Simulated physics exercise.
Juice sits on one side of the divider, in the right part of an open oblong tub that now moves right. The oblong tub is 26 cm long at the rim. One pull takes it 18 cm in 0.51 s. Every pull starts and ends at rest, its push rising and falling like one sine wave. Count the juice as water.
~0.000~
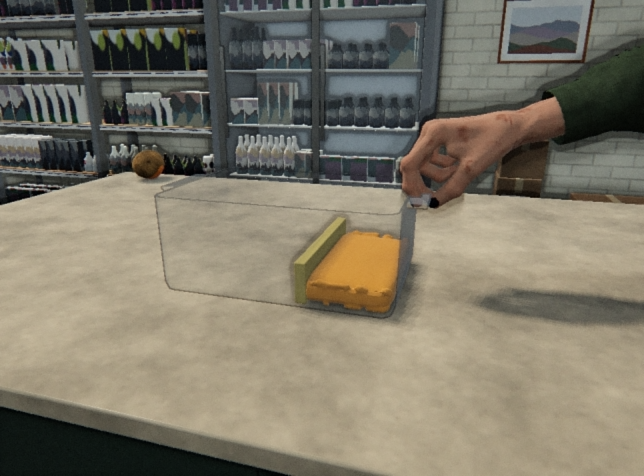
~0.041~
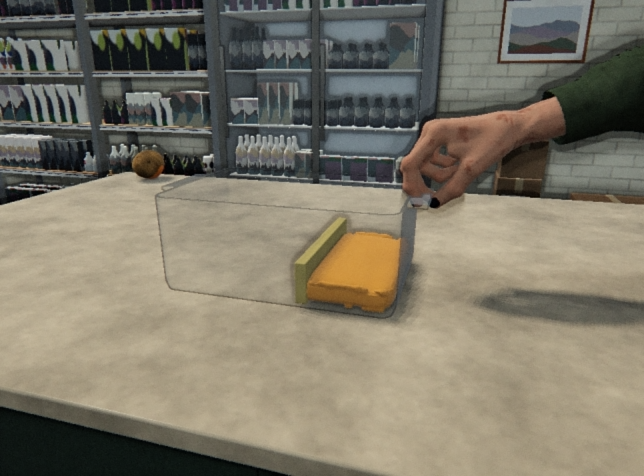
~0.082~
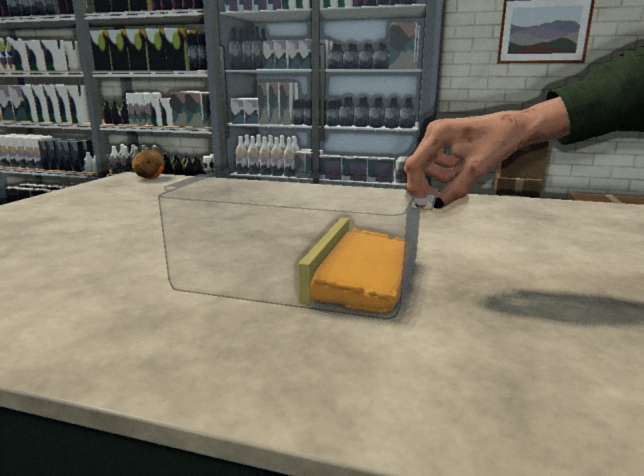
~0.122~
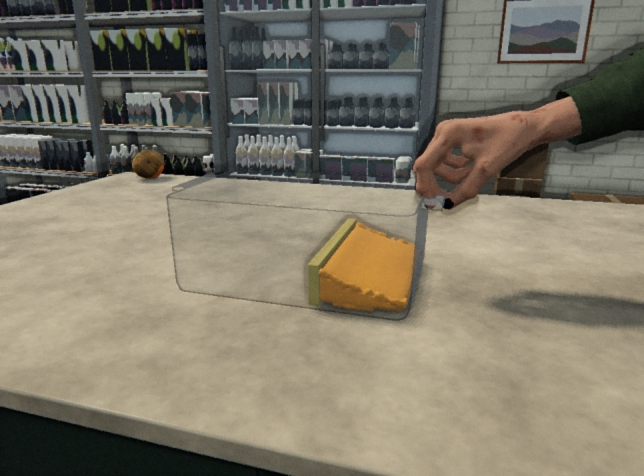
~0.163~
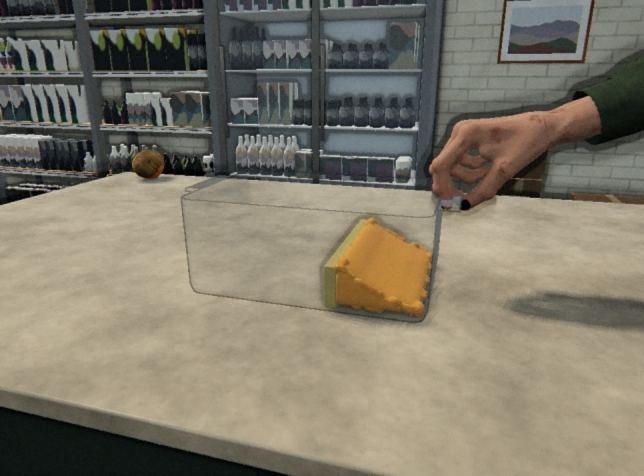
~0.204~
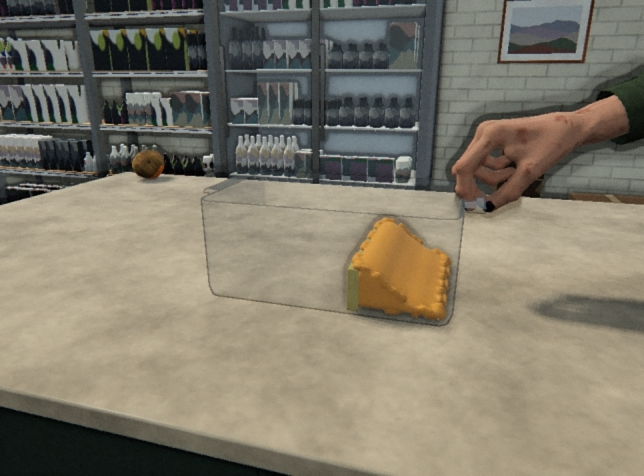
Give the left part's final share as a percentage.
Roughly 13 per cent ends on the left.
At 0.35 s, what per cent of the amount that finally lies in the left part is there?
Near 40 in a hundred.
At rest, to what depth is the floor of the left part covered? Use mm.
Some 2 mm deep.
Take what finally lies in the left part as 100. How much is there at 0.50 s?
Near 40 in a hundred.
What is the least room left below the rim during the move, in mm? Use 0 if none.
Some 20 mm.
Then, 0.35 s in, it has gone 15 cm; 5 per cent is on the left side and 0 is out of the oblong tub.
Then, 0.50 s in, it has gone 18 cm; 5 per cent is on the left side and 1 is out of the oblong tub.
Then, 0.65 s in, it has gone 18 cm; 6 per cent is on the left side and 1 is out of the oblong tub.
Then, 0.80 s in, it has gone 18 cm; 13 per cent is on the left side and 1 is out of the oblong tub.
Finally, 13 per cent is on the left side and 1 is out of the oblong tub.
